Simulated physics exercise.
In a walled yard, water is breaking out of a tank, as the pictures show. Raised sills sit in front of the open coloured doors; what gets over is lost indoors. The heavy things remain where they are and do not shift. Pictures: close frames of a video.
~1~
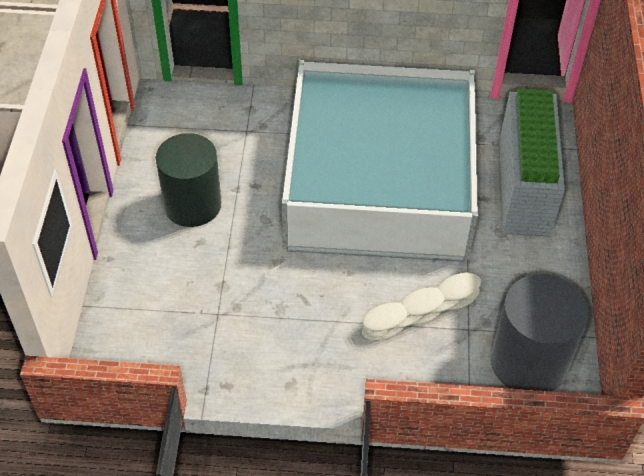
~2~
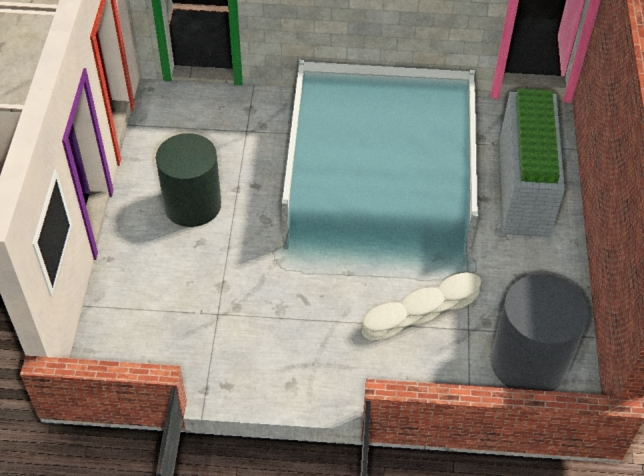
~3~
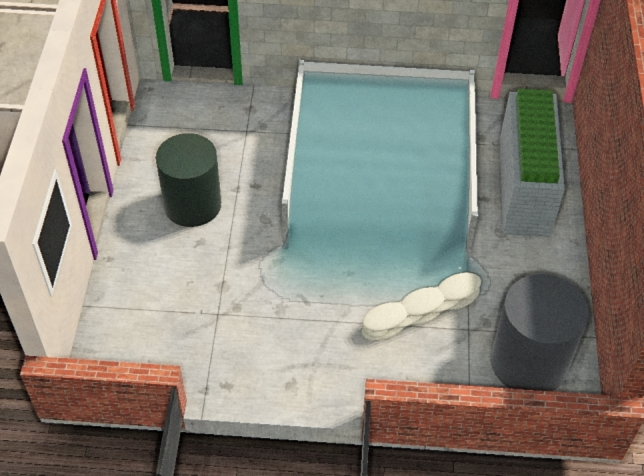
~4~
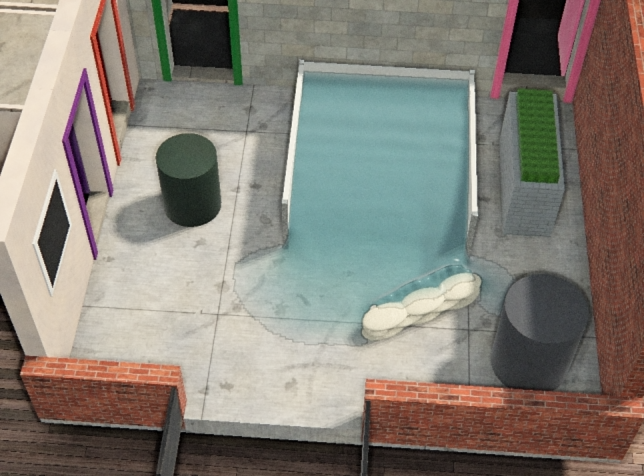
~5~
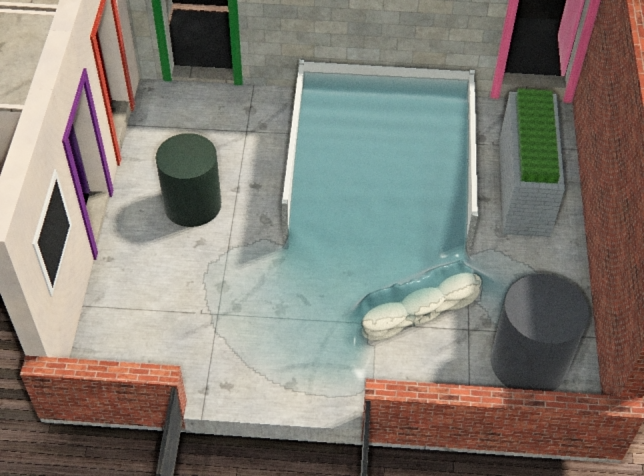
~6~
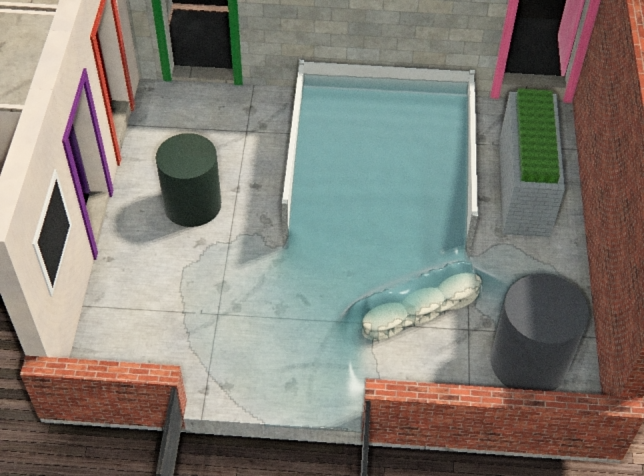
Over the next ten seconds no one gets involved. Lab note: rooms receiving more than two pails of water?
As I see it, the purple door does not exceed two buckets. The red door does not exceed two buckets. The pink door does not exceed two buckets. The green door exceeds two buckets.
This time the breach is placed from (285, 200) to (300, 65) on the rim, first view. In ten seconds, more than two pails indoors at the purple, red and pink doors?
Purple exceeds the limit, red exceeds the limit, pink falls short.
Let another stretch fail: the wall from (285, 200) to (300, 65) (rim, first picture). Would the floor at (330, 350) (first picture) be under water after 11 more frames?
Answer: Clear.
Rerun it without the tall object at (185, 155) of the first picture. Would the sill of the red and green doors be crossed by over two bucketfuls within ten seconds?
Red remains within the limit, green exceeds the limit.
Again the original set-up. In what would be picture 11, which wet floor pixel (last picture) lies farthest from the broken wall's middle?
The farthest wet spot is near (94, 393).
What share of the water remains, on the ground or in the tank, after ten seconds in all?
Near 52 in a hundred.
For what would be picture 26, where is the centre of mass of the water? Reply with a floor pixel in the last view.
Roughly (347, 263) in the last picture.
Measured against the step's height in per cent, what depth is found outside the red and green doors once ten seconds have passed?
Estimate, in order: 50 and 180 percent.
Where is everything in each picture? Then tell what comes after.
The open tank at (383, 139) is whole and still, in the first frame.
Water pours out at (377, 235) and has run to (280, 251), in the second frame.
The front is at (482, 287), out from the gap at (377, 238), in the third frame.
The front is at a hidden place, out from the gap at (377, 240), in the fourth frame.
Water pours out at (377, 241) and has run to a hidden place, in the fifth frame.
Water pours out at (377, 241) and has run to a hidden place, in the sixth frame.
A moment on, water covers 45 % of the floor; the purple door not reached, the red door not reached, the pink door not reached, the green door not reached.
Next, water covers 55 % of the floor; the purple door not reached, the red door not reached, the pink door not reached, the green door not reached.
Then, water covers 70 % of the floor; the purple door wet at the sill, nothing in, the red door wet at the sill, nothing in, the pink door wet at the sill, nothing in, the green door not reached.
Later, water covers 90 % of the floor; the purple door wet at the sill, nothing in, the red door wet at the sill, nothing in, the pink door wet at the sill, nothing in, the green door over two buckets in.
In the end, water covers 95 % of the floor; the purple door under two buckets in, the red door wet at the sill, nothing in, the pink door wet at the sill, nothing in, the green door far over two buckets in.
